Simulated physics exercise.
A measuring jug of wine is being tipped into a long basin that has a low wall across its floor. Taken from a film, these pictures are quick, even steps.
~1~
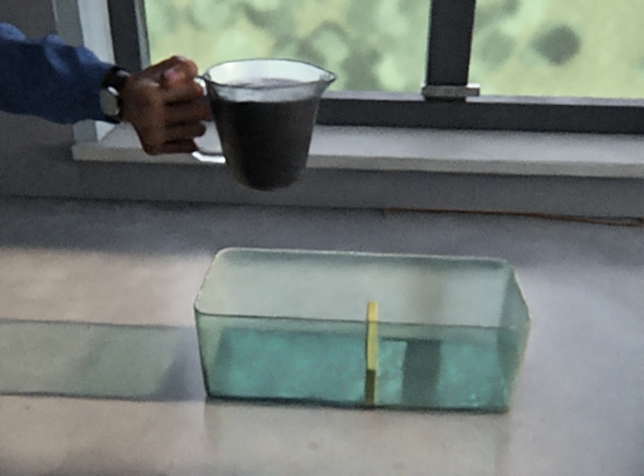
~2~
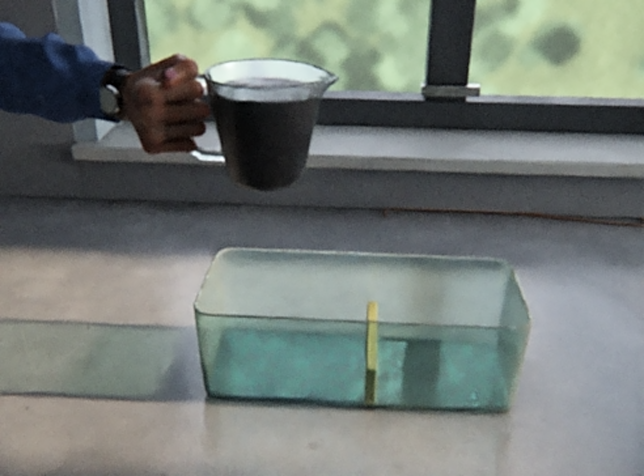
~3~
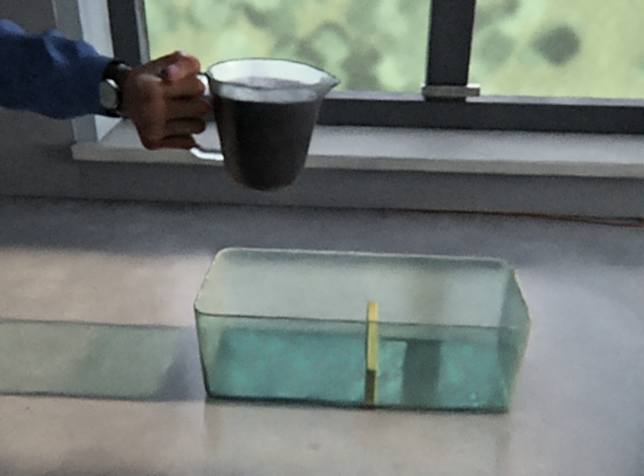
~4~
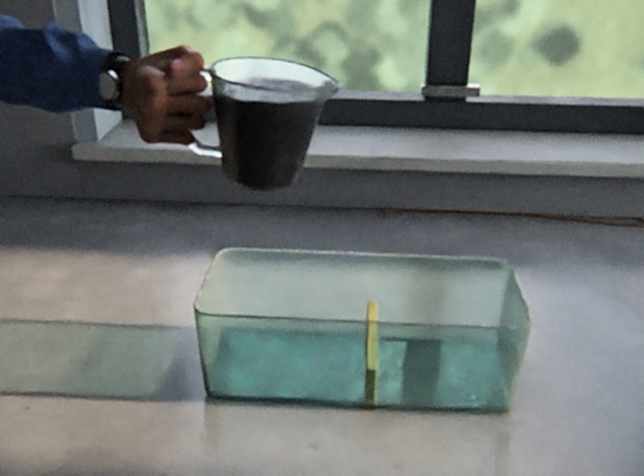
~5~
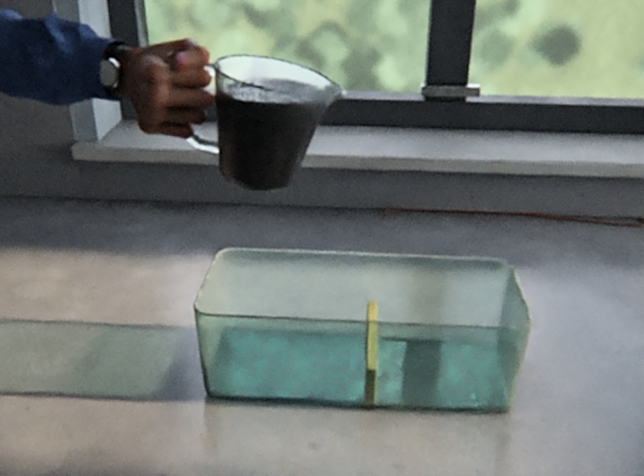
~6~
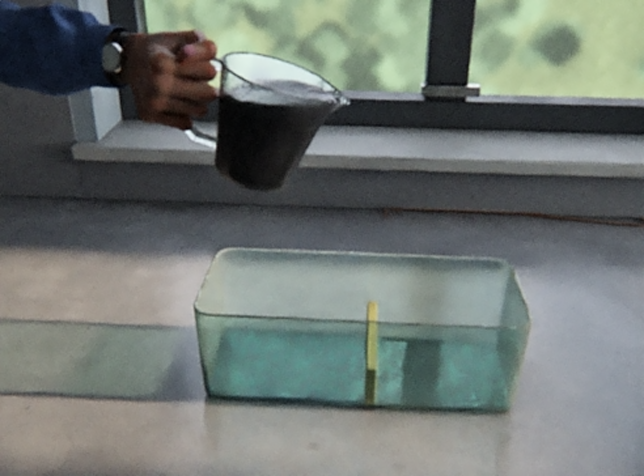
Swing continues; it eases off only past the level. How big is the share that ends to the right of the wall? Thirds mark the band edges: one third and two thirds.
I would say more than two thirds ends up on that side.
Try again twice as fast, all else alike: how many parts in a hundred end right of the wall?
About 45 per cent would end up there.
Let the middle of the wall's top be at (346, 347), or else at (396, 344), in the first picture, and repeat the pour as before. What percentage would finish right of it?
Roughly 80 % and then 45 %.
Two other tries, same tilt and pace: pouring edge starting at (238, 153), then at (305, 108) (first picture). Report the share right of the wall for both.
Roughly 0 percent on the first try and 30 percent on the second.
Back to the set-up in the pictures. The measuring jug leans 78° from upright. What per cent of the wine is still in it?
It keeps around 55 per cent at that angle.
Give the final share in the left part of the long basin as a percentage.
Around 20 percent.
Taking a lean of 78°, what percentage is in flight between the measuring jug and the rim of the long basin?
Share in flight: Approx. 30 %.
A moment on, the measuring jug is tipped on its side and 57 per cent is still to pour, 0 is left of the wall and 14 right of it.
Next, the measuring jug is tipped right over and 4 per cent is still to pour, 10 is left of the wall and 73 right of it.
Then the measuring jug is tipped right over and 0 per cent is still to pour, 22 is left of the wall and 77 right of it.
Later the measuring jug is tipped right over and 0 per cent is still to pour, 22 is left of the wall and 77 right of it.
Finally, 22 per cent lies left of the wall, 77 right of it and 2 outside.
